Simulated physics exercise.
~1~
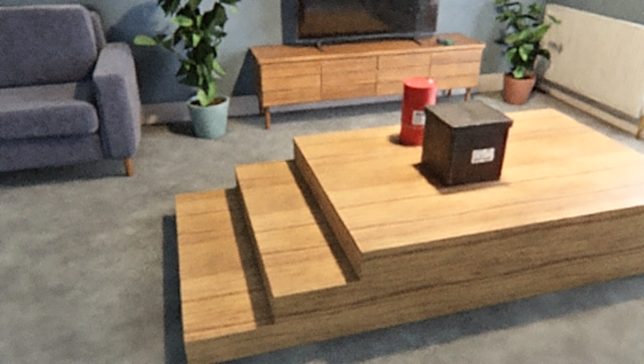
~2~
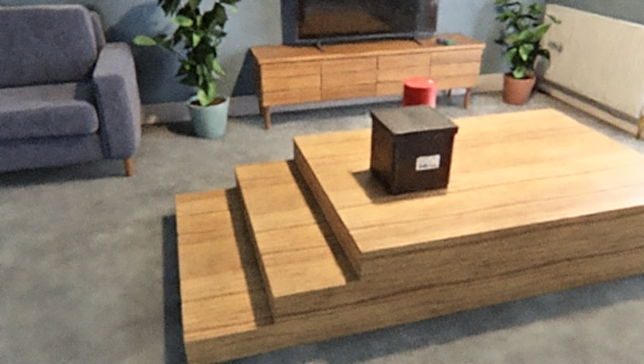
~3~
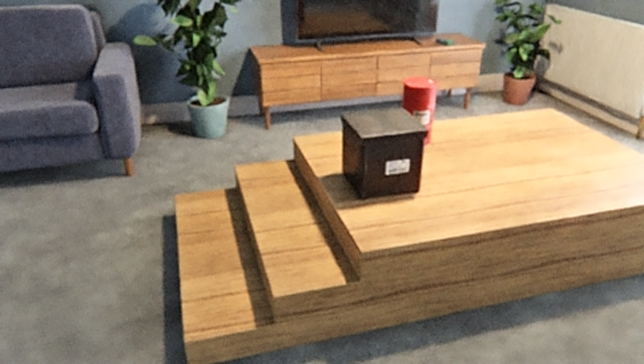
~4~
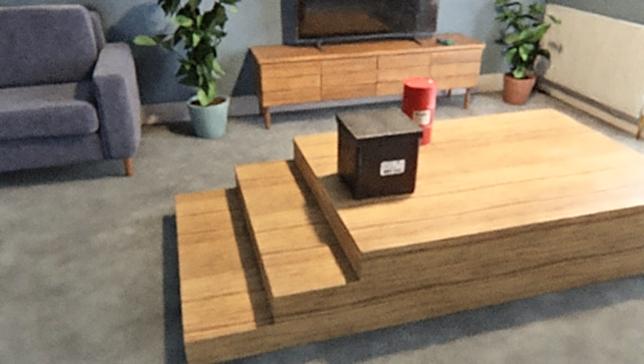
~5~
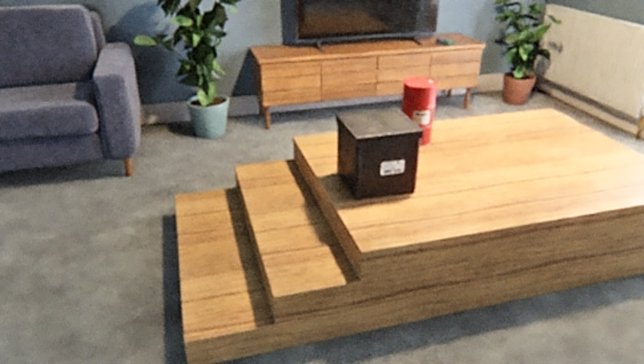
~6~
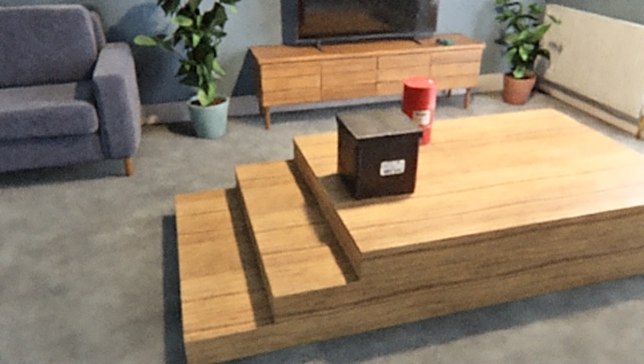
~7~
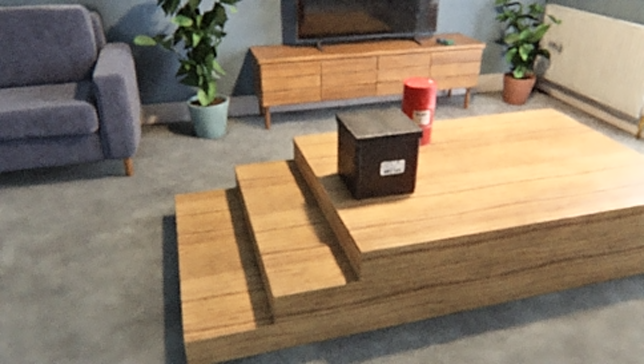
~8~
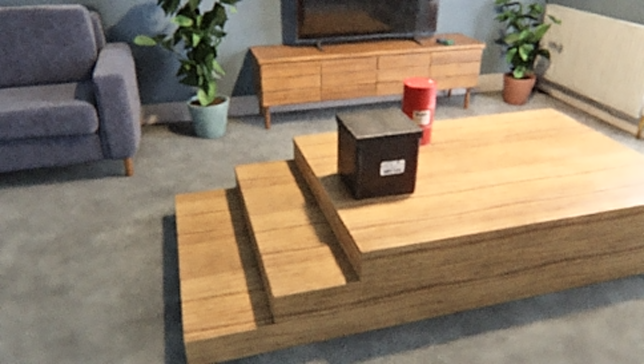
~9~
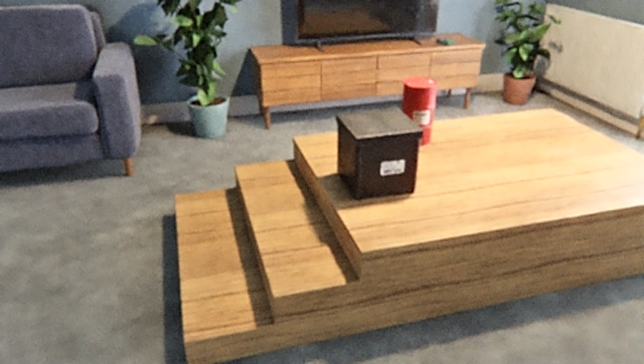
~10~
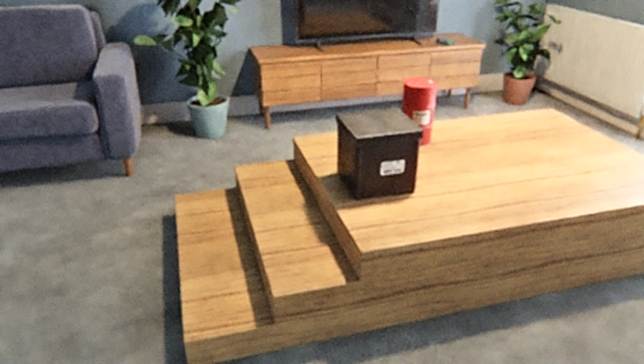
A black tote slides left across the top of a low wooden platform, passing in front of a red canister that stays in place, then slows and stops near the edge of the steps, where it remains at rest without going down.
